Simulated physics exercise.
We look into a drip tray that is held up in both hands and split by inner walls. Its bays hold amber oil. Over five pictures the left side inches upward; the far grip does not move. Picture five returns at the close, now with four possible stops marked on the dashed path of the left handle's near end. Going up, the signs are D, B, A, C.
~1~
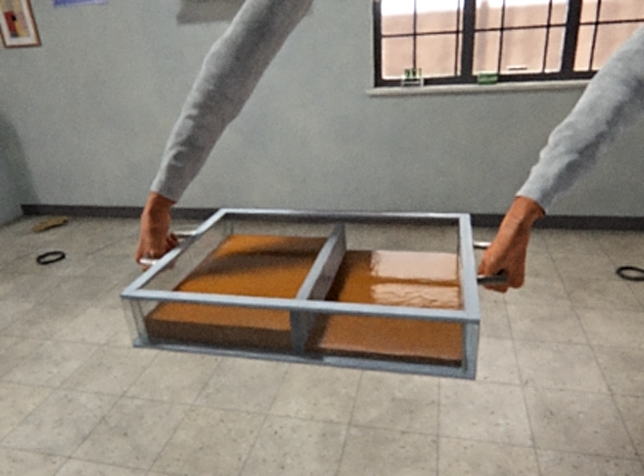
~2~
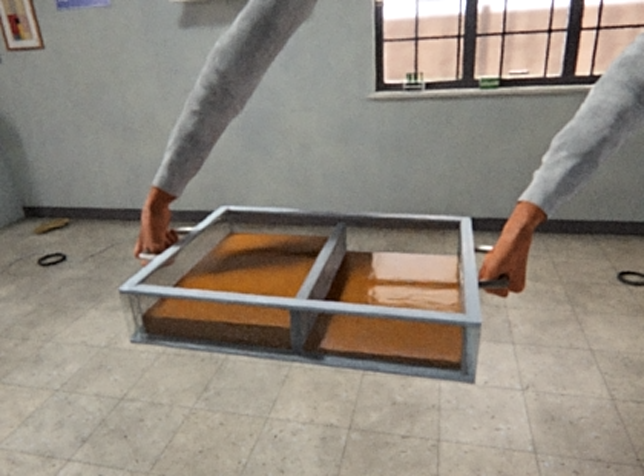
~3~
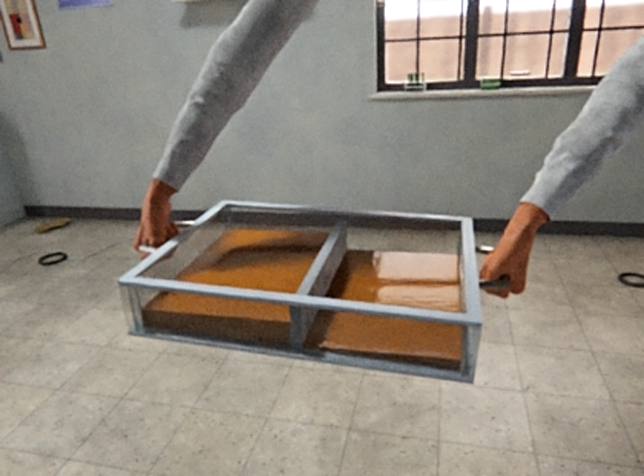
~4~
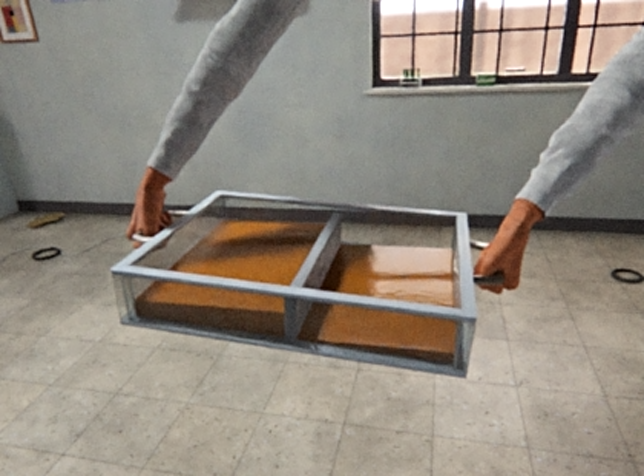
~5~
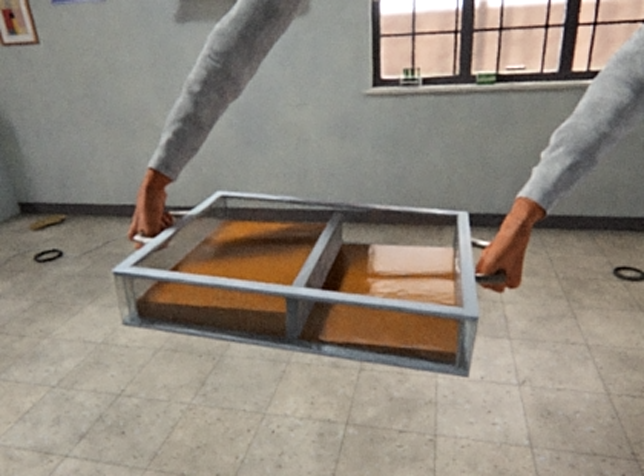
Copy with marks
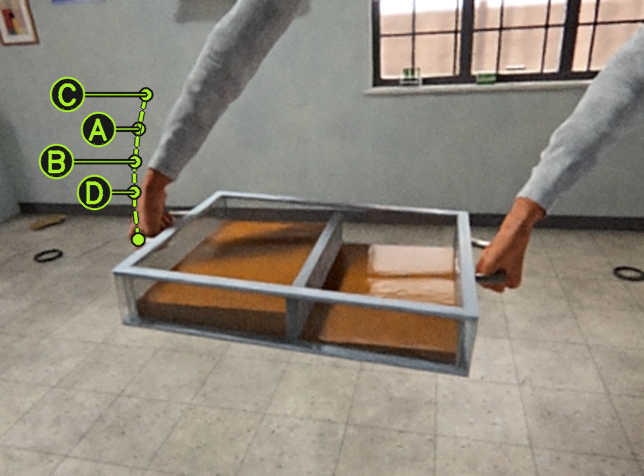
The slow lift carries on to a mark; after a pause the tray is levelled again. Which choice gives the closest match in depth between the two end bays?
It is A.
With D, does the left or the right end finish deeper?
The left one.
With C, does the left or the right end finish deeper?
The right end bay.
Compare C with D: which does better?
C.
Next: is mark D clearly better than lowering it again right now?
No, hardly at all.
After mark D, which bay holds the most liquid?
The left bay.
In lime, A at (138, 129); B at (134, 161); C at (145, 94); D at (134, 192).
With A, the two end bays stand about equally deep; nothing spills.
With B, the left end bay stands much deeper than the other; nothing spills.
With C, the right end bay stands much deeper than the other; nothing spills.
With D, the left end bay stands much deeper than the other; nothing spills.
